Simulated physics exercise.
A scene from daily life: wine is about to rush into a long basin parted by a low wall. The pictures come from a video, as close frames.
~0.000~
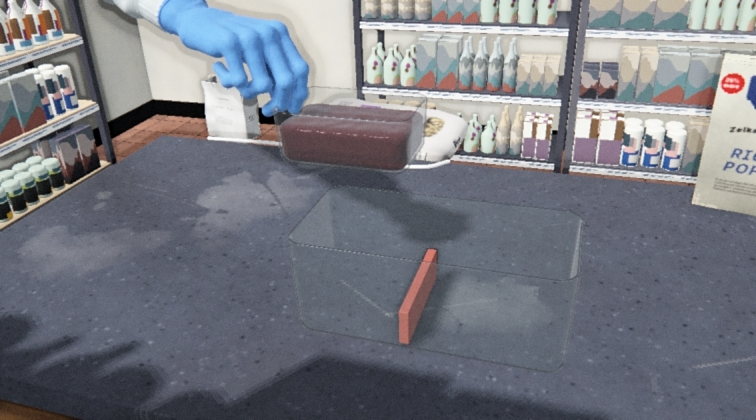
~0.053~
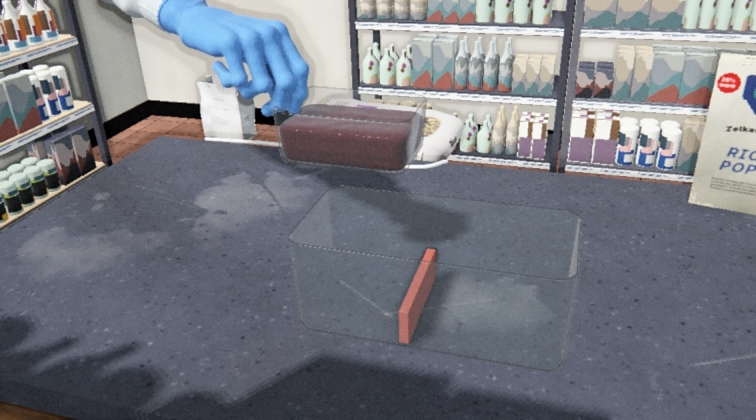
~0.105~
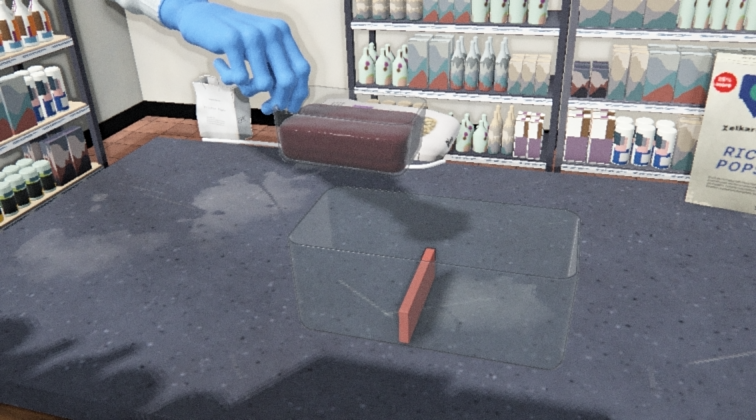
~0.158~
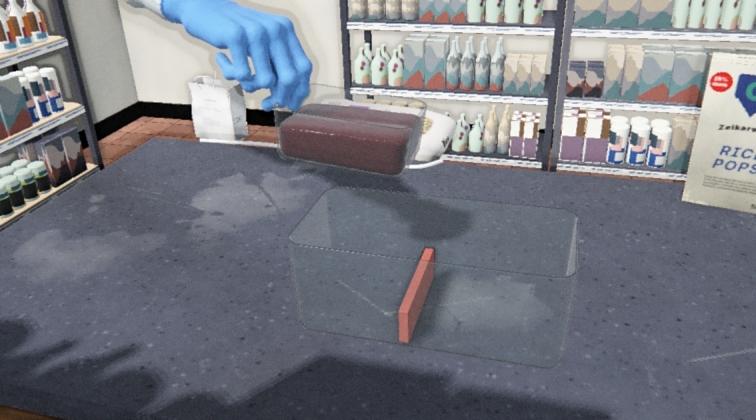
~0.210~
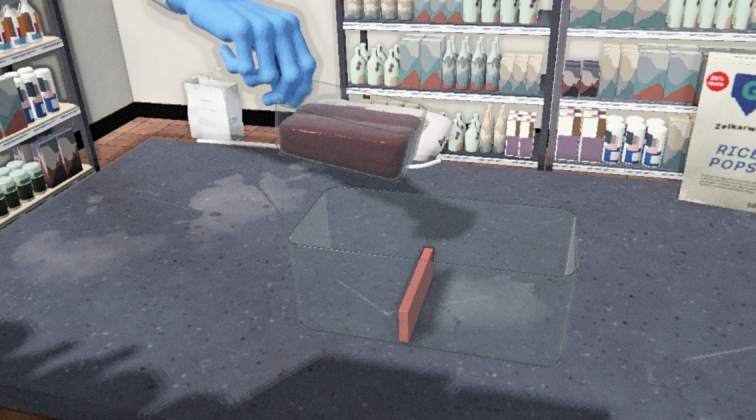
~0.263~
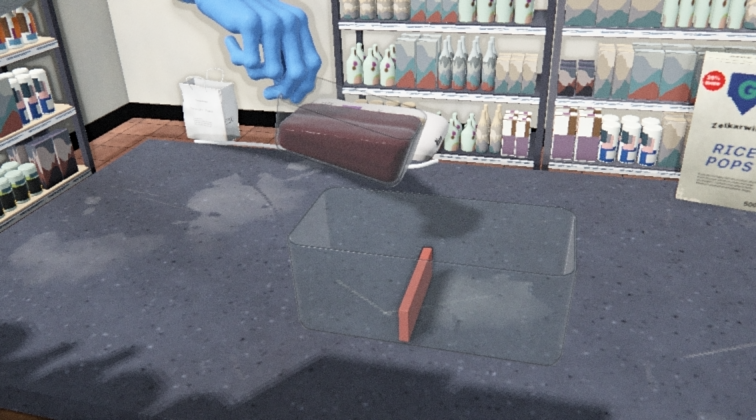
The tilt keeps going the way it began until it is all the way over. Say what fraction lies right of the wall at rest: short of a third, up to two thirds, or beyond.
I reckon what ends right of the wall tops two thirds.
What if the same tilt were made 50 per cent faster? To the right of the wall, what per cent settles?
Near 80 %.
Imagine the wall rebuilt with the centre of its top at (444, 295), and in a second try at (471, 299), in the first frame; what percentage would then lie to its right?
Note - case one near 65 %, case two near 45 %.
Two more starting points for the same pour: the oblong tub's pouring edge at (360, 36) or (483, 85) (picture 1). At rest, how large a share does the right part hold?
60 %, then 95 %.
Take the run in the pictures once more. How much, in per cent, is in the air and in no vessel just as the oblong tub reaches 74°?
35 %.
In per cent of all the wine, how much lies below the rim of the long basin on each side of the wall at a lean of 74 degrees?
On the left 0 per cent, on the right 35 per cent.
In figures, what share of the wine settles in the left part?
Around 20 %.
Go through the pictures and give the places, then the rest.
In the first picture, tilt 0°; pouring edge (419, 110); surface from (294, 113) to (418, 123); the long basin's rim runs from (310, 212) to (581, 246); the wall's top is at (419, 280).
In the second picture, tilt 1°; pouring edge (419, 111); surface from (293, 113) to (417, 124).
In the third picture, tilt 2°; pouring edge (419, 113); surface from (293, 113) to (417, 125).
In the fourth picture, tilt 5°; pouring edge (419, 117); surface from (292, 113) to (417, 125).
In the fifth picture, tilt 10°; pouring edge (420, 122); surface from (292, 113) to (417, 127).
In the sixth picture, tilt 15°; pouring edge (420, 129); surface from (292, 113) to (419, 128).
A moment on, the oblong tub is tipped part way and 28 per cent is still to pour, 0 is left of the wall and 37 right of it.
Next, the oblong tub is tipped right over and 4 per cent is still to pour, 14 is left of the wall and 79 right of it.
Then the oblong tub is tipped right over and 0 per cent is still to pour, 20 is left of the wall and 79 right of it.
Later the oblong tub is tipped right over and 0 per cent is still to pour, 20 is left of the wall and 79 right of it.
Finally, 20 per cent lies left of the wall, 79 right of it and 1 outside.
